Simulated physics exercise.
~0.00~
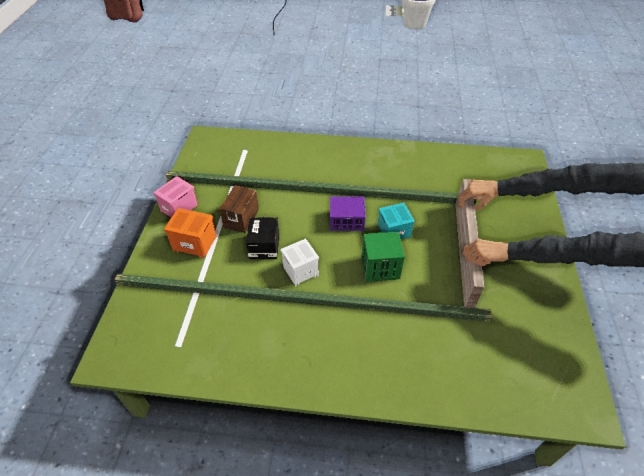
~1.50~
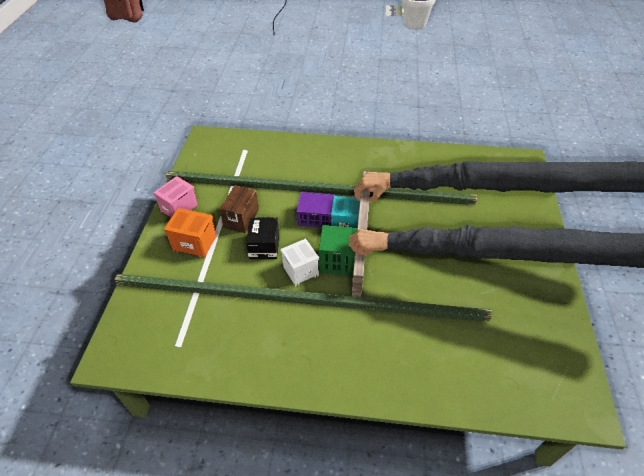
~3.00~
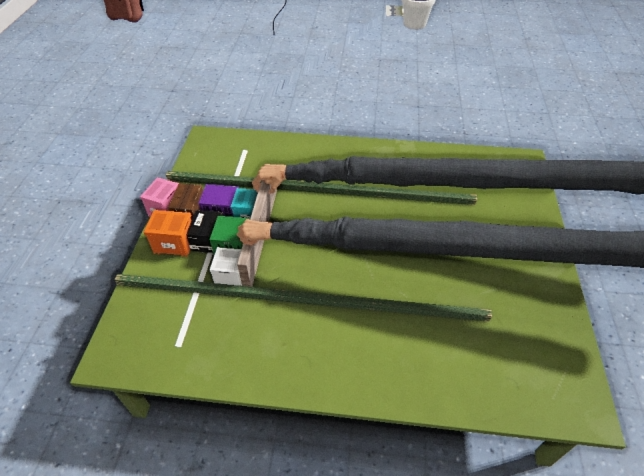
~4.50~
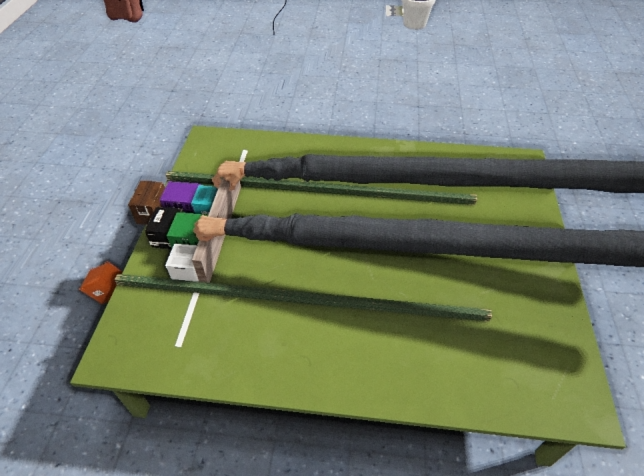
On a green table, two hands push a plank left, sliding colored boxes until orange and pink ones drop off.
